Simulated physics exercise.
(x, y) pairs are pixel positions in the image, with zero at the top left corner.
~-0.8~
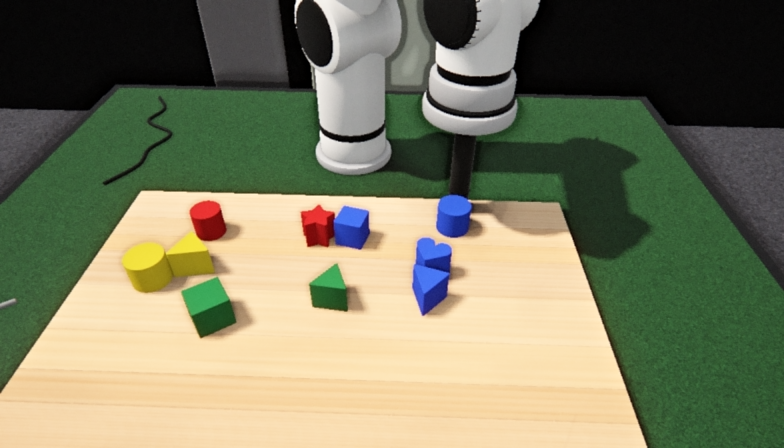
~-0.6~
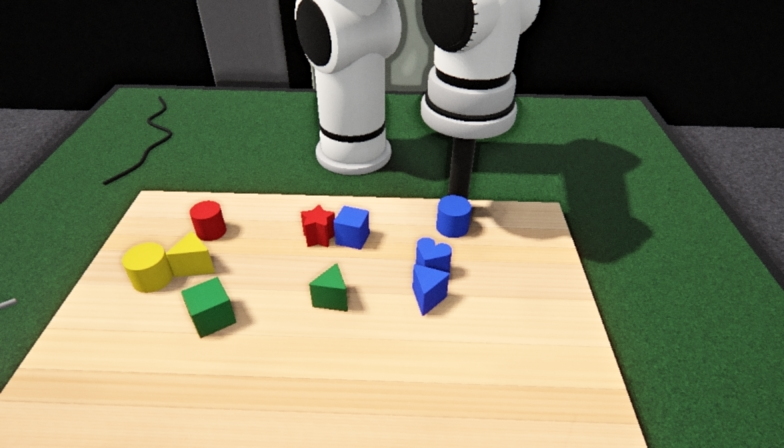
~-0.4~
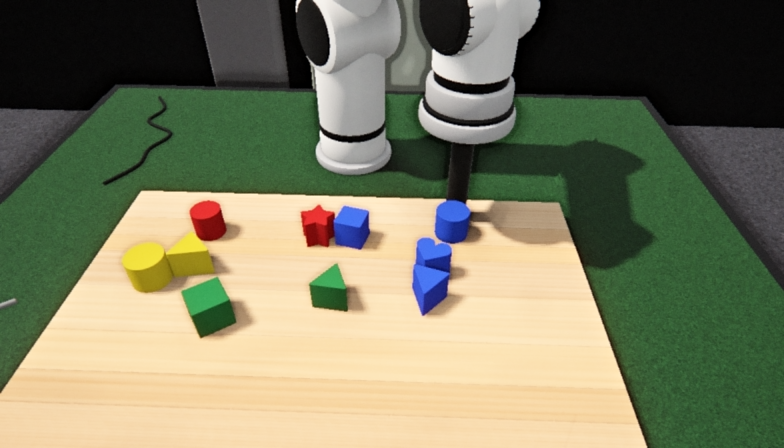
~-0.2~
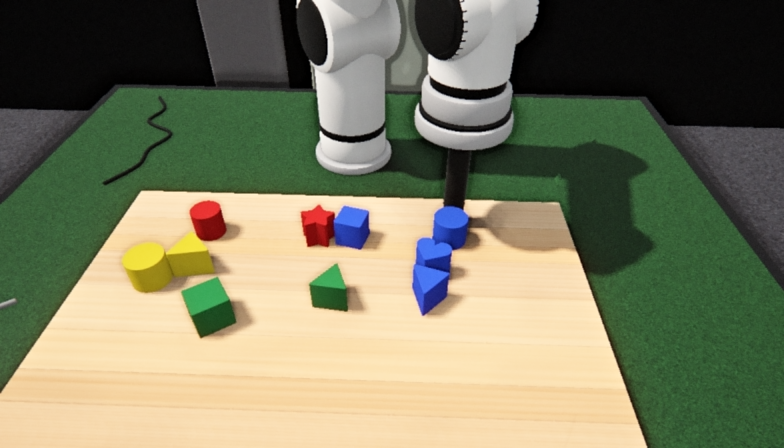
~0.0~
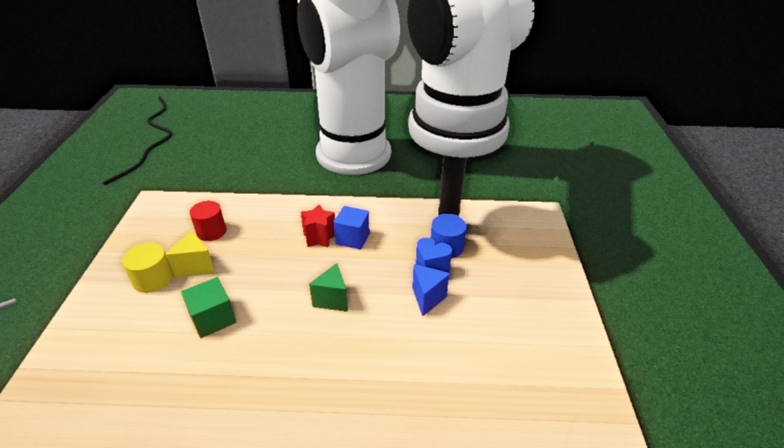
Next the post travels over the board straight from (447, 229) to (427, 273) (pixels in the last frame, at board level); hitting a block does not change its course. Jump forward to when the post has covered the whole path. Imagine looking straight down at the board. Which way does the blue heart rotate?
The turn is clockwise.
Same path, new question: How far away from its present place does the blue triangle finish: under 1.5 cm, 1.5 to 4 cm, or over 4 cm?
It's set to move 1.5-4 cm.
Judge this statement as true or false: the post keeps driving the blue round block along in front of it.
Answer: False.
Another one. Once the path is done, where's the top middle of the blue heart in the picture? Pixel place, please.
The centre of its top face lies at (426, 272).
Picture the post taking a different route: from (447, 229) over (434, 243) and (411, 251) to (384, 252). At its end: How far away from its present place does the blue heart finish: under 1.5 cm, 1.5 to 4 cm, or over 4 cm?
The best fit is 1.5 to 4 cm.
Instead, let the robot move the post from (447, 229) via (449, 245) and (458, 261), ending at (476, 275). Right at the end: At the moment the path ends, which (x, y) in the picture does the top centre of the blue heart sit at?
Put as a pixel place, it's (422, 265).
The first path, step by step. Halfway along, post (438, 242); blue triangle (426, 281), turned 20° anticlockwise; blue heart (427, 261), turned 15° clockwise; blue round block (447, 247).
At the end, post (427, 265); blue triangle (420, 291); blue heart (426, 272), turned 35° clockwise; blue round block (456, 262).
